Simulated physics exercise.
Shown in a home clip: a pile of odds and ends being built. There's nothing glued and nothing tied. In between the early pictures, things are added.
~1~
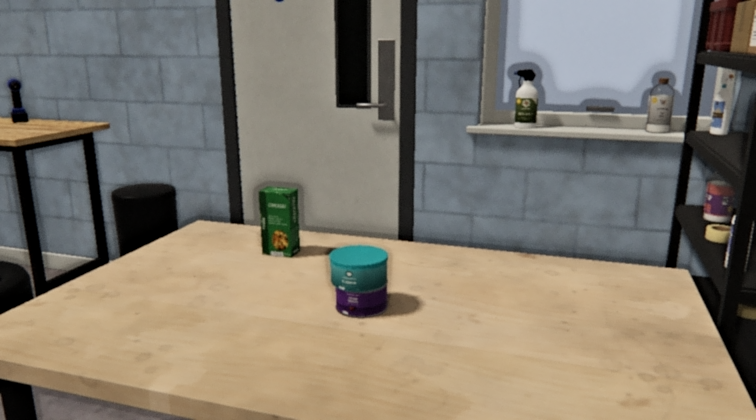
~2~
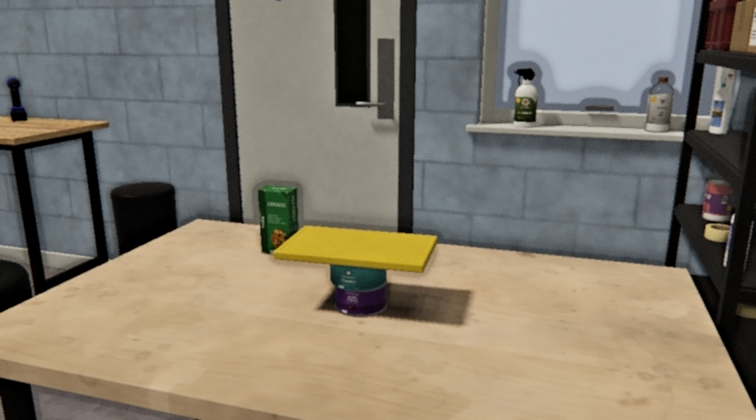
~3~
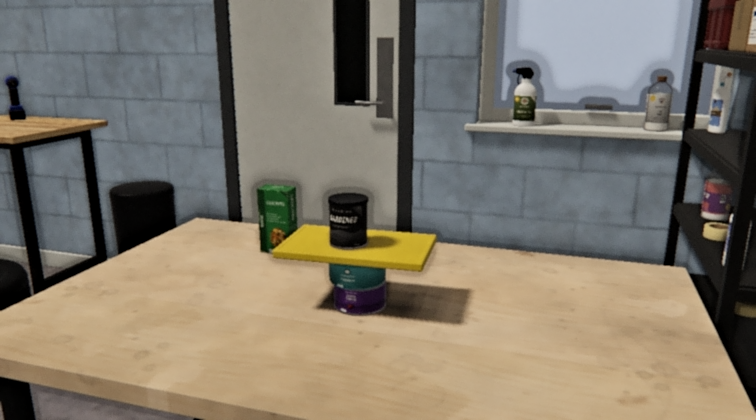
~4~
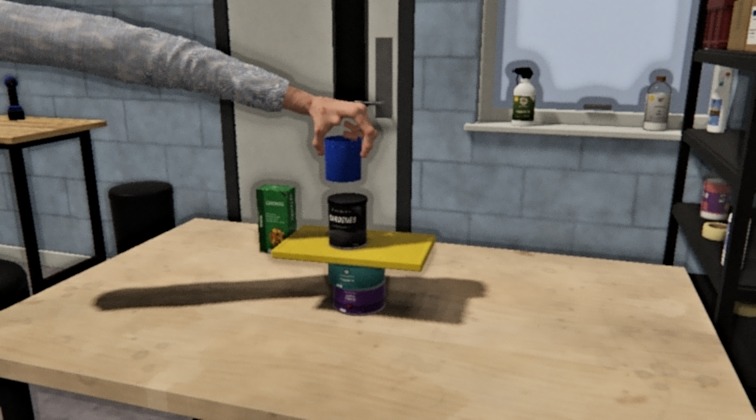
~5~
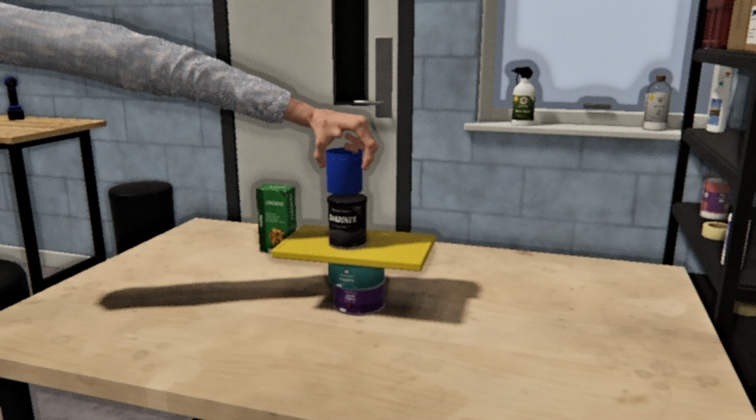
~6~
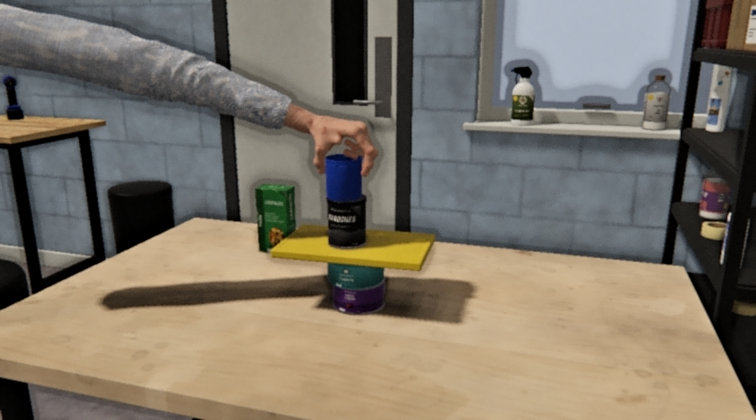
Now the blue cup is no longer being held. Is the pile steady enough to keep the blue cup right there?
I expect the stack will stand.
Then, 0.80 s after the last picture, nothing has stirred.
Then, 2.00 s after the last picture, blue cup resting near (343, 178).
At rest, all 6 in place. Seen from the same camera at the end, blue cup near (343, 178). The pile holds.
